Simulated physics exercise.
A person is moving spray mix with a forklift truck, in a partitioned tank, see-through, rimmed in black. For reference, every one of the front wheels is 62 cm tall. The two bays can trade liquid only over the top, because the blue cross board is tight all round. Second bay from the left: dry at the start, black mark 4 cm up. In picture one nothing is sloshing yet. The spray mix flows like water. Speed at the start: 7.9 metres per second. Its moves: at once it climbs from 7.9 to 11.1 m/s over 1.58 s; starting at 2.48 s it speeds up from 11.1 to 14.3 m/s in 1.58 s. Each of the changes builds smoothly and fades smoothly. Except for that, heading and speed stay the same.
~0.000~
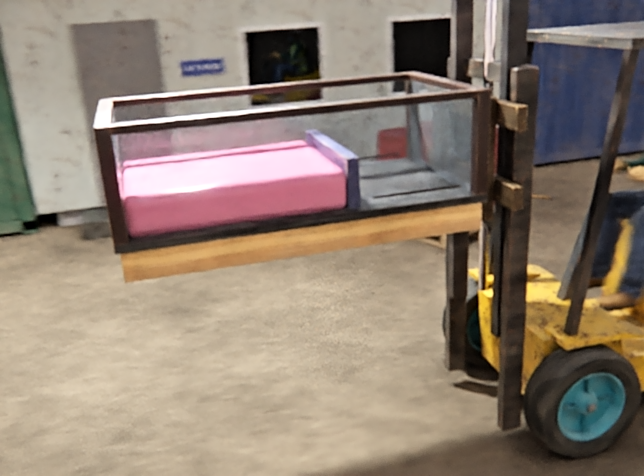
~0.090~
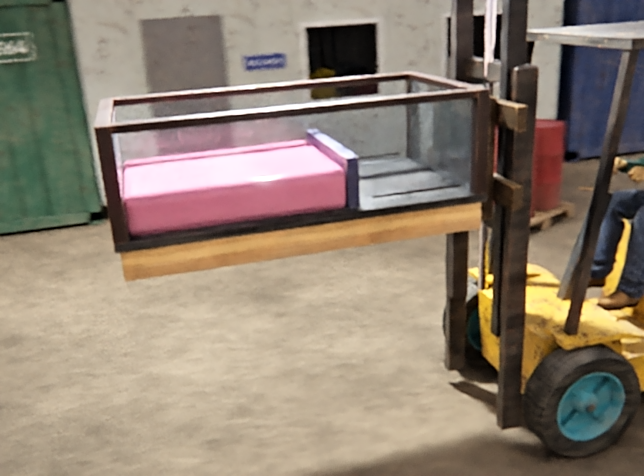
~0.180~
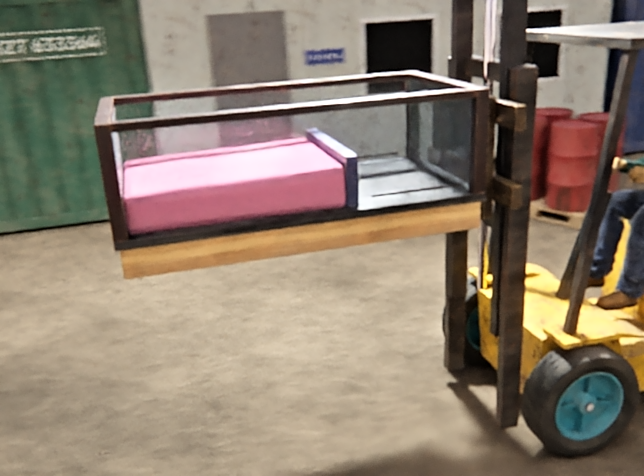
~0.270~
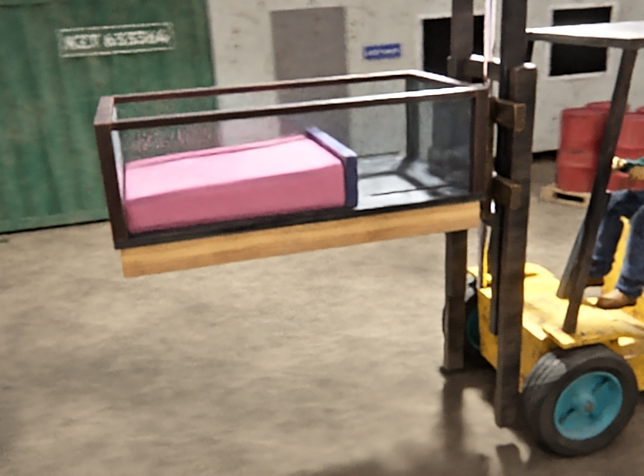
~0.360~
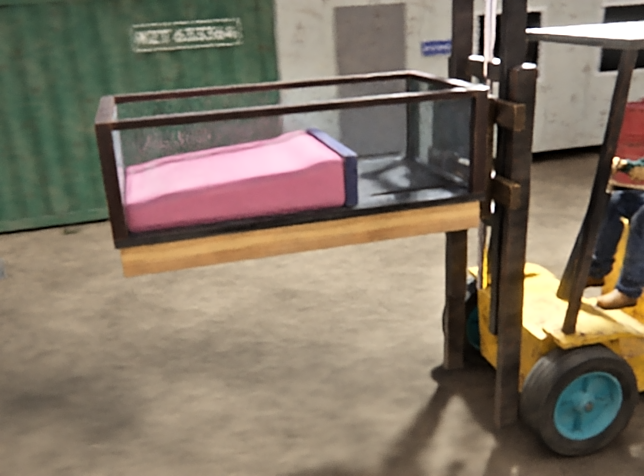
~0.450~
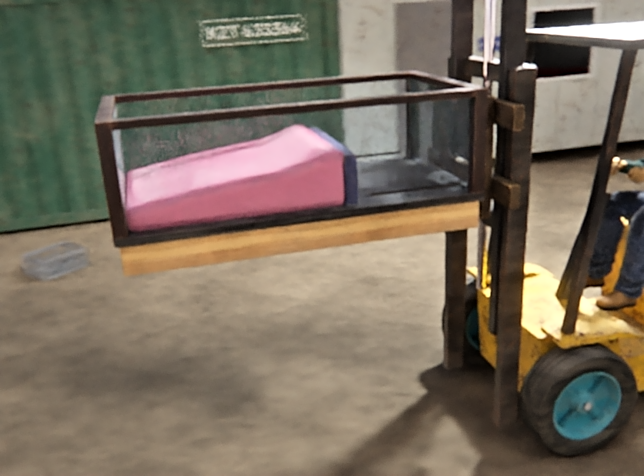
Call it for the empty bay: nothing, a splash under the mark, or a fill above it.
A fill above the mark.
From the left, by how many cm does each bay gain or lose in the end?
From the left, in centimetres: Down 8, up 15.
After 1.55 s the bays hold 13, 9 cm, left to right.
After 2.95 s the bays hold 12, 9 cm, left to right.
After 4.55 s the bays hold 10, 15 cm, left to right.
After 7.05 s the bays hold 10, 15 cm, left to right.
